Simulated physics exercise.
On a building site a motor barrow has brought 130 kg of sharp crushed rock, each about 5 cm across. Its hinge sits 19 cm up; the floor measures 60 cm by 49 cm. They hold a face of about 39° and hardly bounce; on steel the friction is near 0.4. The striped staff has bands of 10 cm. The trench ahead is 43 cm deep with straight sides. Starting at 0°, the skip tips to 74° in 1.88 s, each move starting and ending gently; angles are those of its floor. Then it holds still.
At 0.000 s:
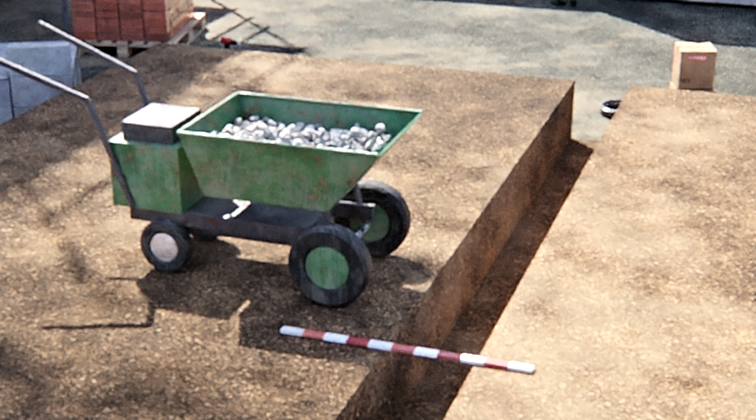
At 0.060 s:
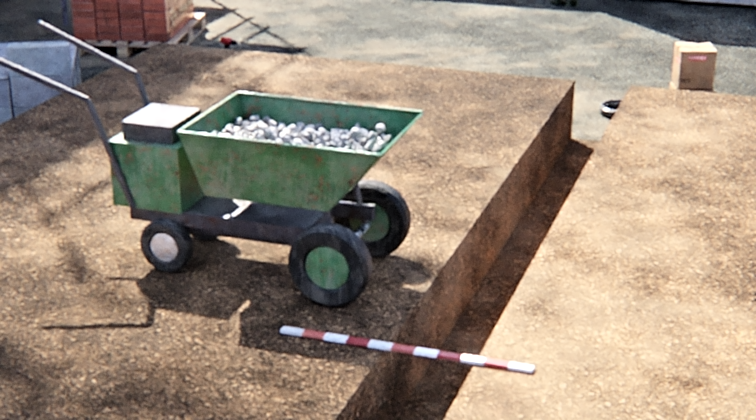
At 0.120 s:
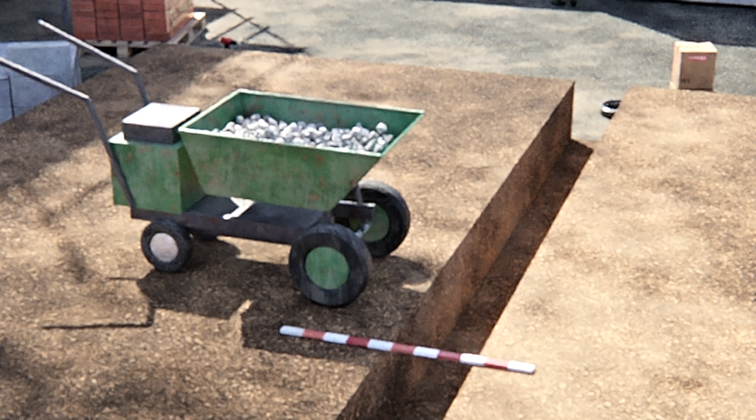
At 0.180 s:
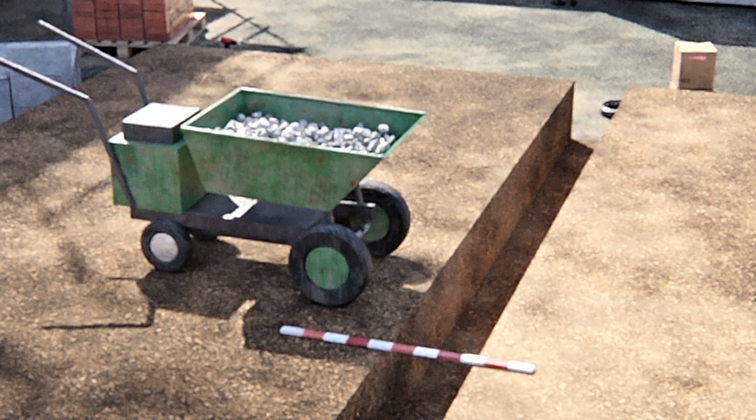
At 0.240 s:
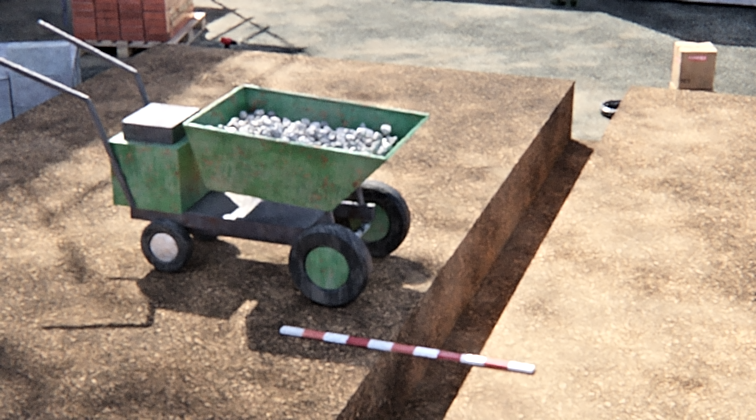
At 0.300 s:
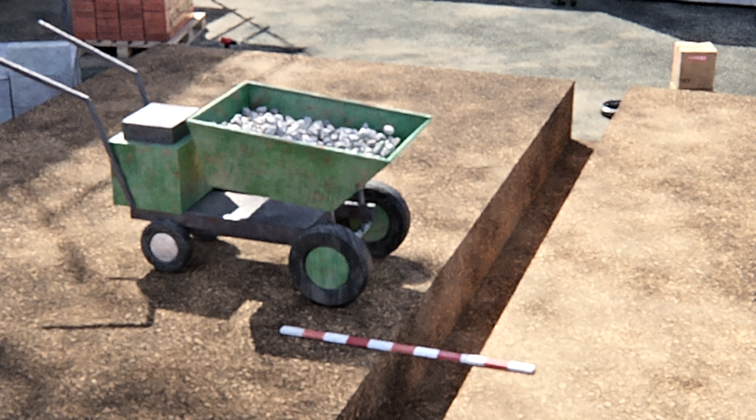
To begin with, a green motor barrow heaped with pale crushed stones stands on brown ground beside a straight-sided trench, a red-and-white striped staff lying nearby. Then its skip tilts slightly and slowly, the right-hand lip shifting a little rightward and down, while the wheels stay still and the stones remain inside.
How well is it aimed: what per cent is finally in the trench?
Close to 74 in a hundred.
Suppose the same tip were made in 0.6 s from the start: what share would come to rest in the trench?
It would be near 45 per cent.
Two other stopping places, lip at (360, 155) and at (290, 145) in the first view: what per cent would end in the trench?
First some 90, then 55 per cent.
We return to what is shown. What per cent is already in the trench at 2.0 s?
Some 25 per cent.
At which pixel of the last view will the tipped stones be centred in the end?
Around (489, 361).
After 1.4 s the floor is at 62°; 100 % in the skip; the foremost stones are at (469, 250).
After 2.0 s the floor is at 74°; 59 % in the skip, 24 % in the trench, 16 % past the trench; the foremost stones are at (573, 313).
After 2.3 s the floor is at 74°; 28 % in the skip, 44 % in the trench, 28 % past the trench; the foremost stones are at (622, 319).
After 4.3 s the floor is at 74°; 0 % in the skip, 74 % in the trench, 26 % past the trench; the foremost stones are at (625, 317).
